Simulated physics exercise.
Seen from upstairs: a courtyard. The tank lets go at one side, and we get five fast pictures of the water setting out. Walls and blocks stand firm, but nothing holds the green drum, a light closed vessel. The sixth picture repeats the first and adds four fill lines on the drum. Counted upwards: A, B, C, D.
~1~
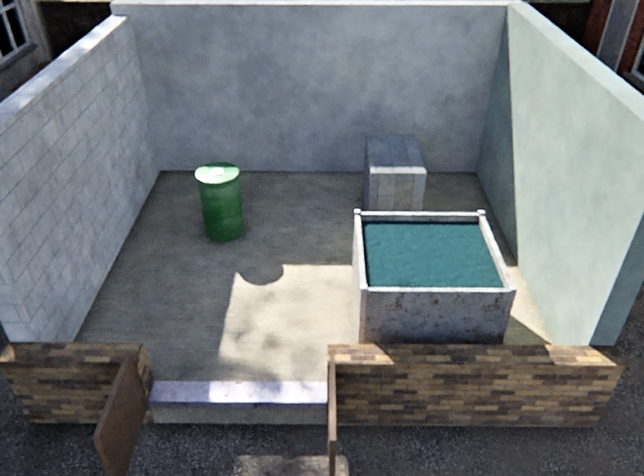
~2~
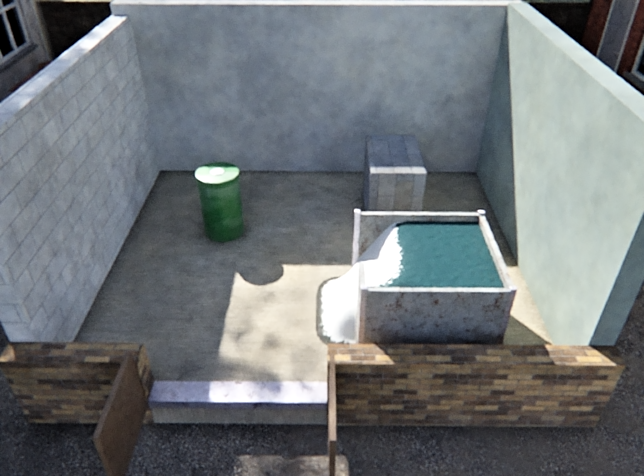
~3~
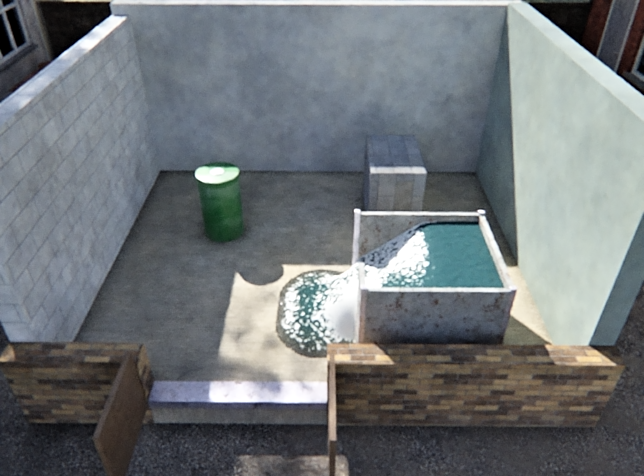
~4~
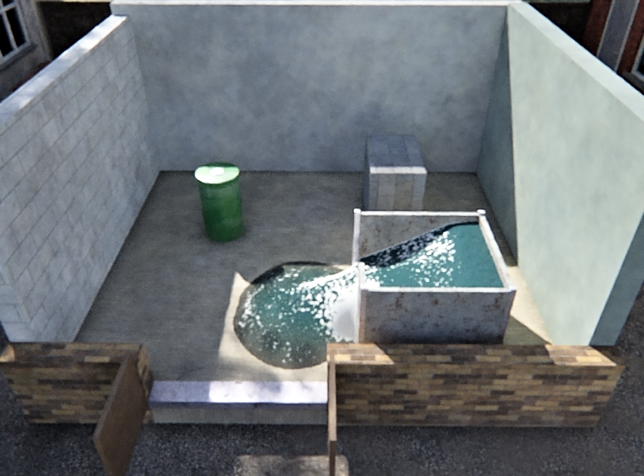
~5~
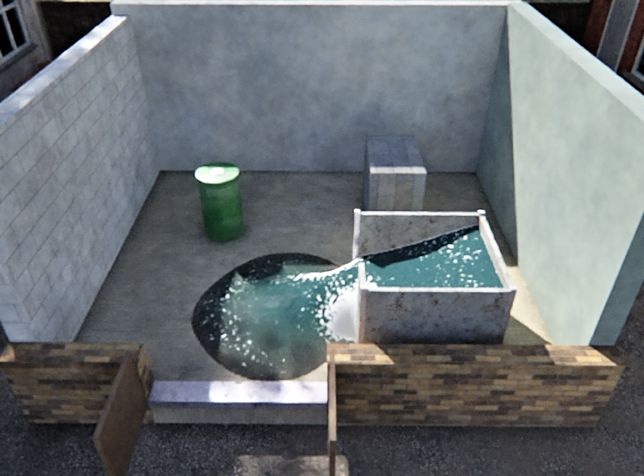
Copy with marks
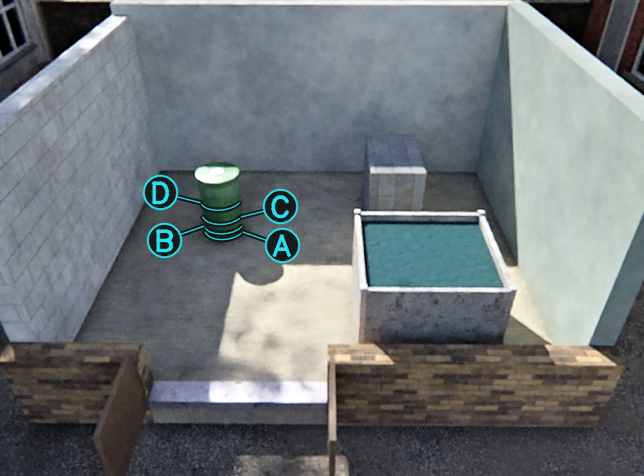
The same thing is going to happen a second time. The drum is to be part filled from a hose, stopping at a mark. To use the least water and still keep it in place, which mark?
Choose C.
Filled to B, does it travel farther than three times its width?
No, it does not.
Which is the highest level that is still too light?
B.
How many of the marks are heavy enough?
Two of them.
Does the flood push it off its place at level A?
Yes.
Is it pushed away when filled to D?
No.
On the marked copy, A at (221, 239); B at (220, 233); C at (219, 224); D at (217, 210); from the bottom up A, B, C, D.
With A, it is pushed about 4 times its own width away.
With B, it is pushed about twice its own width away.
With C, it shifts by a finger or two and stays.
With D, it does not move.
